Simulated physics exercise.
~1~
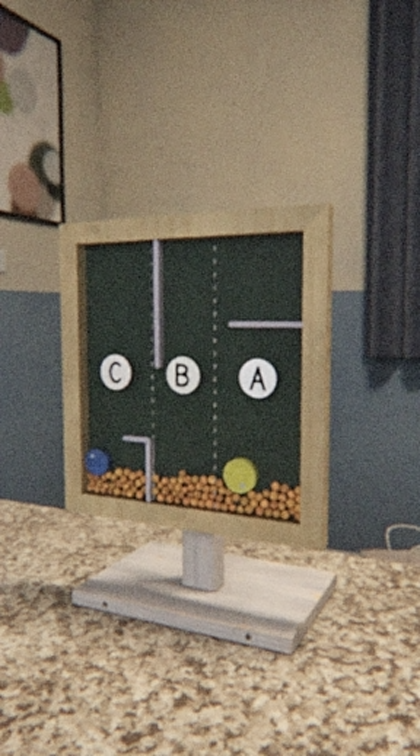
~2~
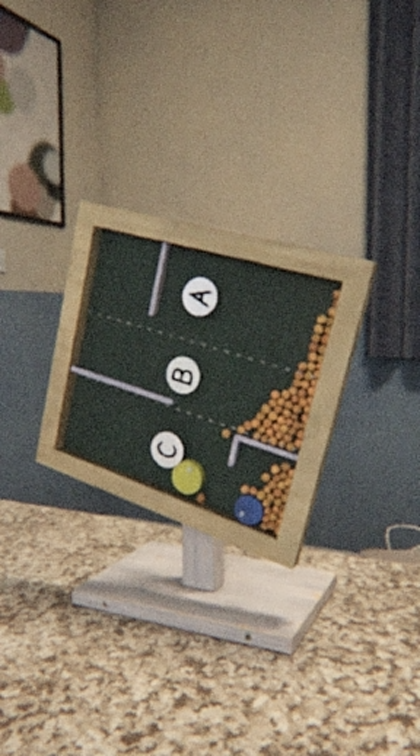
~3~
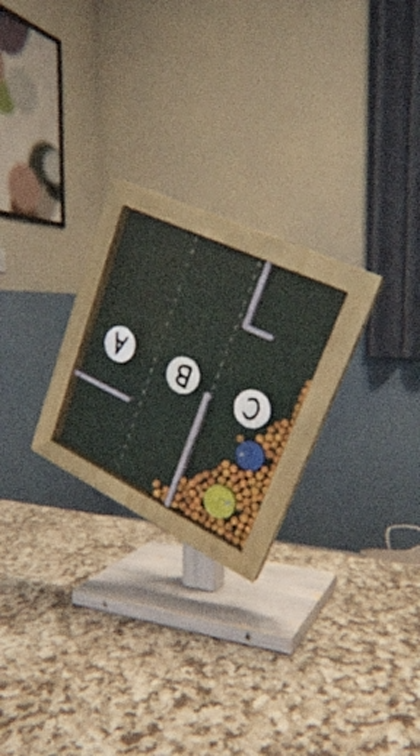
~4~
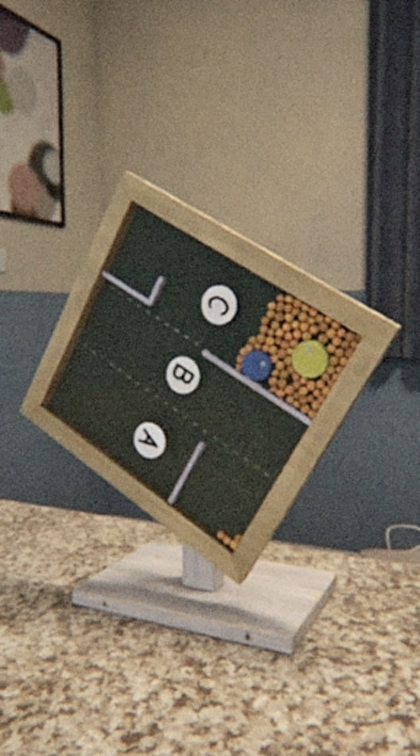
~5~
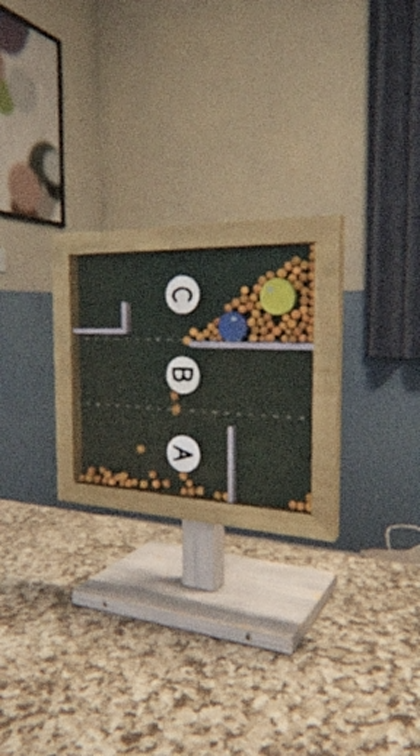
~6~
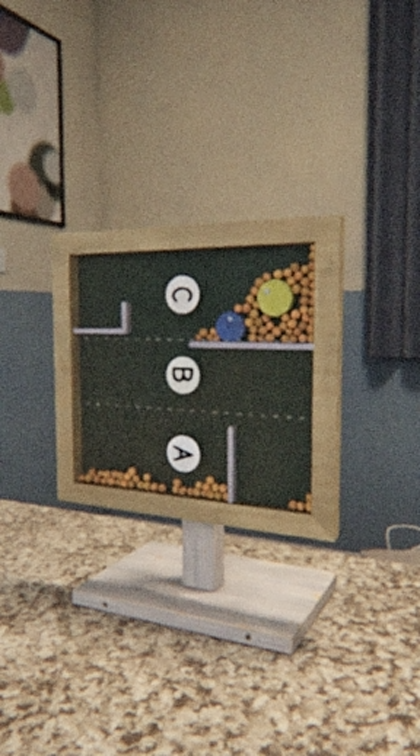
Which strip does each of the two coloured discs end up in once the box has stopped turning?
Both the yellow disc and the blue disc end up in strip C, which is at the top when the box stops, held among the beads above the ledge on the right.
A square wooden-framed box of small orange beads, a yellow disc and a blue disc turns anticlockwise on its stand through three quarters of a turn, its contents tumbling, and stops with both discs and most beads on a ledge in strip C, the other beads lying below in A.
